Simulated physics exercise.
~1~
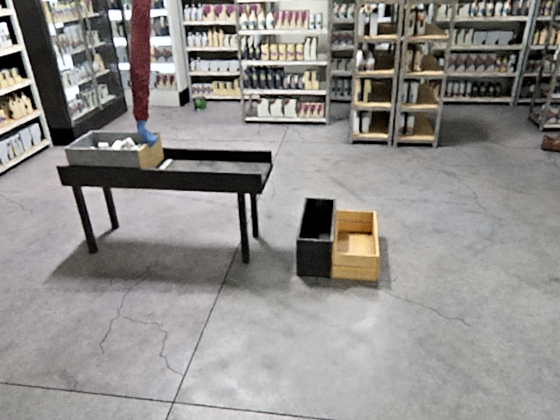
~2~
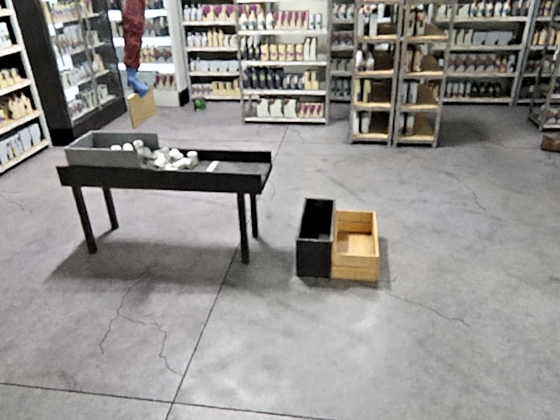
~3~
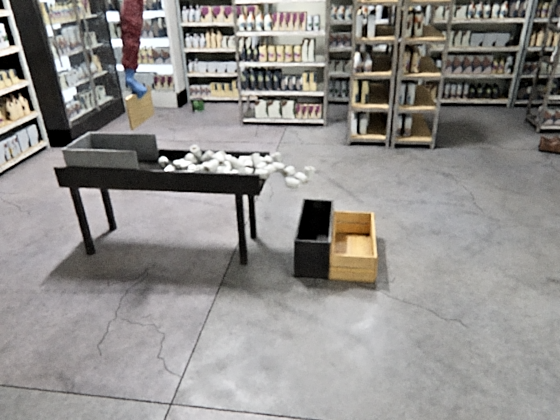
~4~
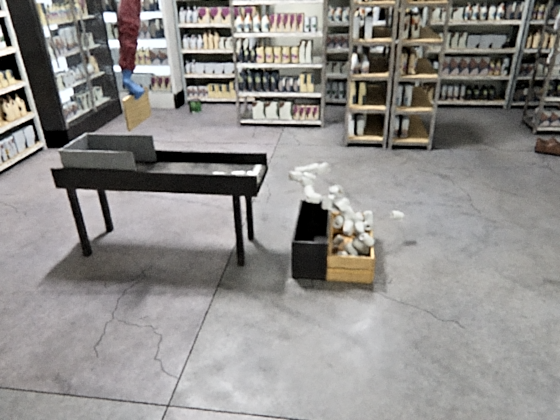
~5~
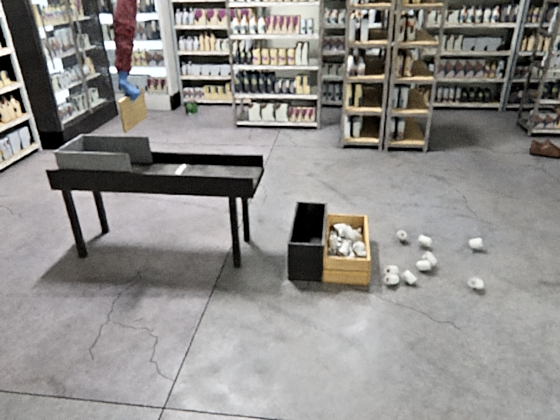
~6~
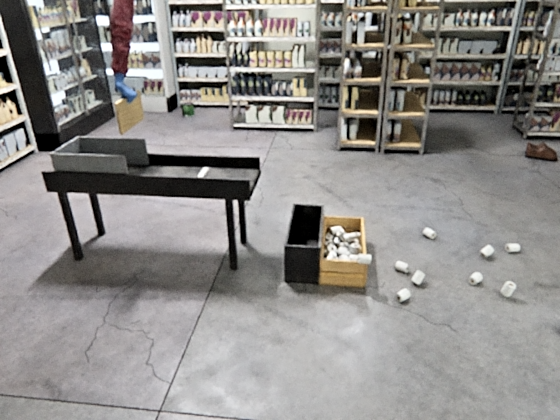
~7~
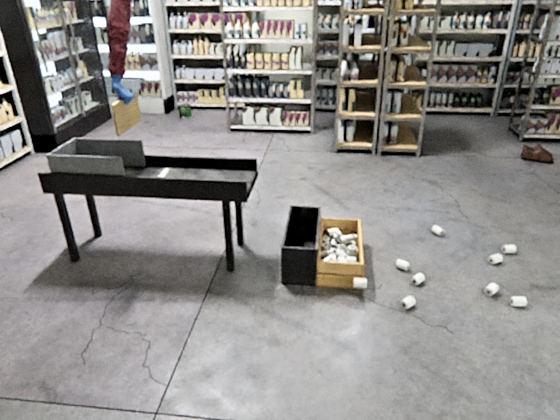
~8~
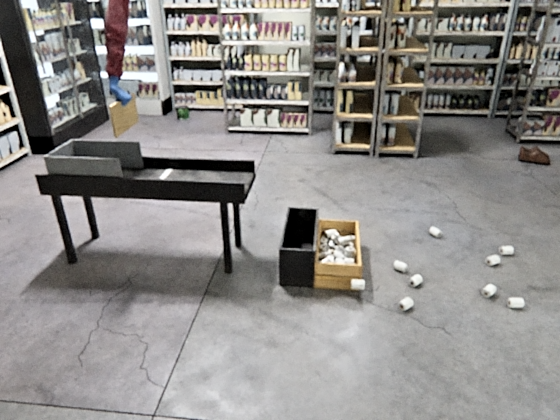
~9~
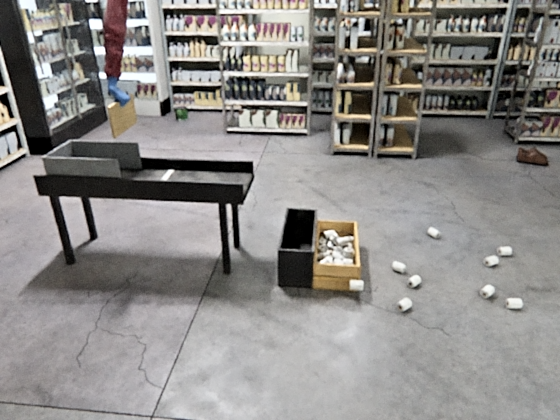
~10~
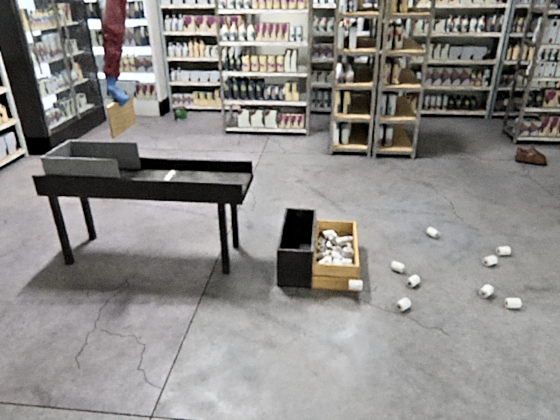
In a store aisle lined with shelves, a gate lifts from a grey pen and white paper rolls ride a dark belt to the right, spilling off its end toward two boxes; most settle in the wooden tote, while others scatter on the floor beyond and the black box stays empty.
